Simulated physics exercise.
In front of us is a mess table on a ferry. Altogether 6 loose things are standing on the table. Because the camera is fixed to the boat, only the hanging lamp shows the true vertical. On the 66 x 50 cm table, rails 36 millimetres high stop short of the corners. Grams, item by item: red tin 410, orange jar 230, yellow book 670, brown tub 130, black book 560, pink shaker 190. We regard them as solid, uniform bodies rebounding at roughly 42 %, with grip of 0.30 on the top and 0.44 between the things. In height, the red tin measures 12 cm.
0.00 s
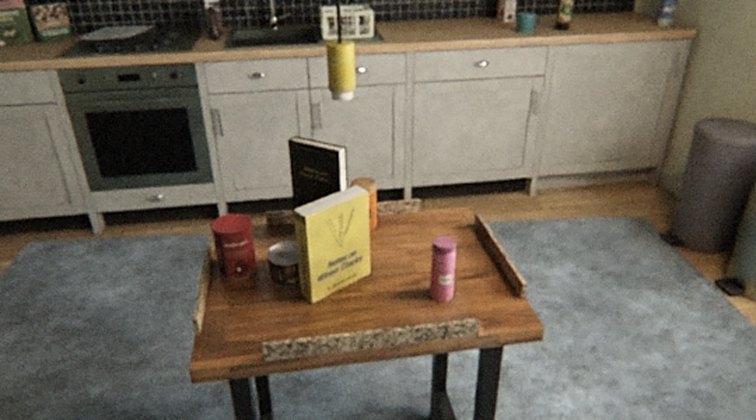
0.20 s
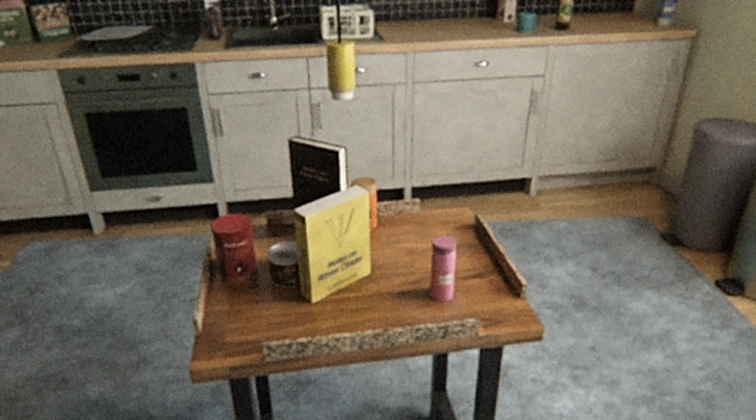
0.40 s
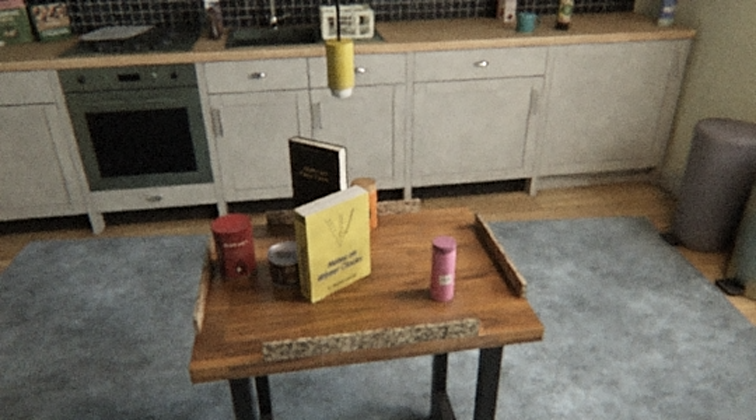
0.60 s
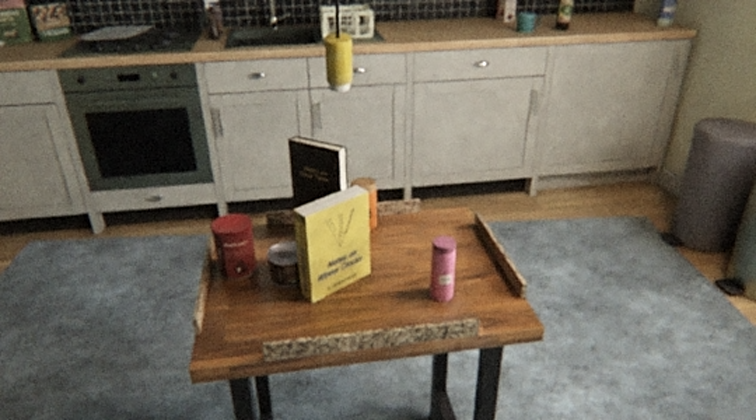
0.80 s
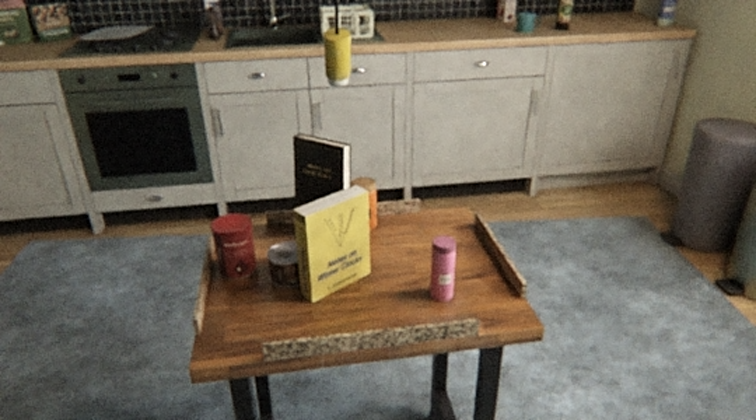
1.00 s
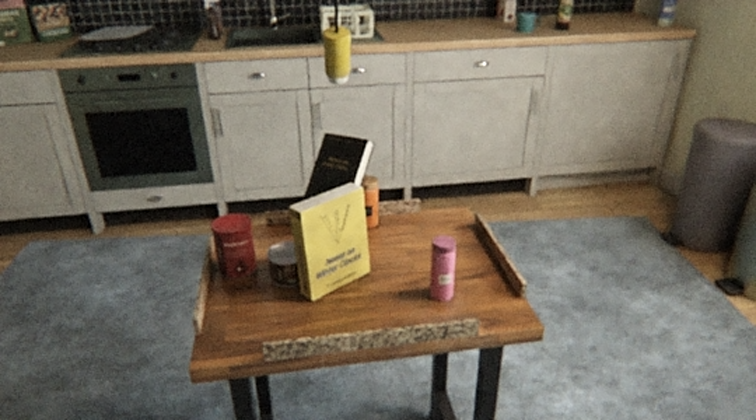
In a kitchen, a hanging yellow lamp shifted slightly above a wooden table of books and containers, then the black book tipped to the right and the yellow book in front tilted a little.
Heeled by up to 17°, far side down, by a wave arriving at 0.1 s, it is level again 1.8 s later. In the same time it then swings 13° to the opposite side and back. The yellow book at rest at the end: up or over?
Down.
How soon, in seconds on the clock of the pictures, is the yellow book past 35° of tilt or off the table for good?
Near 1.2 s on the clock.
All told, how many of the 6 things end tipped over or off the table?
My answer is 3.
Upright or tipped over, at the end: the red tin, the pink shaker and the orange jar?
In the last frame the red tin remains up, the pink shaker remains up and the orange jar does not stay up.
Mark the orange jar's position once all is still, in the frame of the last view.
My guess is roughly (462, 207).
Around 1.30 s, boat heeled 13°, far side down; black book now off the table; yellow book on its side near (311, 235); brown tub shifted 4 cm.
Around 1.60 s, boat heeled 4°, far side down; yellow book on its side near (331, 211); orange jar tipped 9° against what carries it; brown tub shifted 5 cm.
Around 1.80 s, boat level; yellow book on its side near (339, 220); orange jar tipped 40° against what carries it; brown tub shifted 5 cm.
Around 2.10 s, boat heeled 1°, near side down; yellow book on its side near (339, 221); orange jar on its side; brown tub shifted 5 cm.
Finally (4.2 s), off the table and tipped over, black book; on their side or leaning hard on the table, orange jar and yellow book; the other 3 still in place (within 5 cm). Final places as that camera would see them, yellow book near (340, 226).
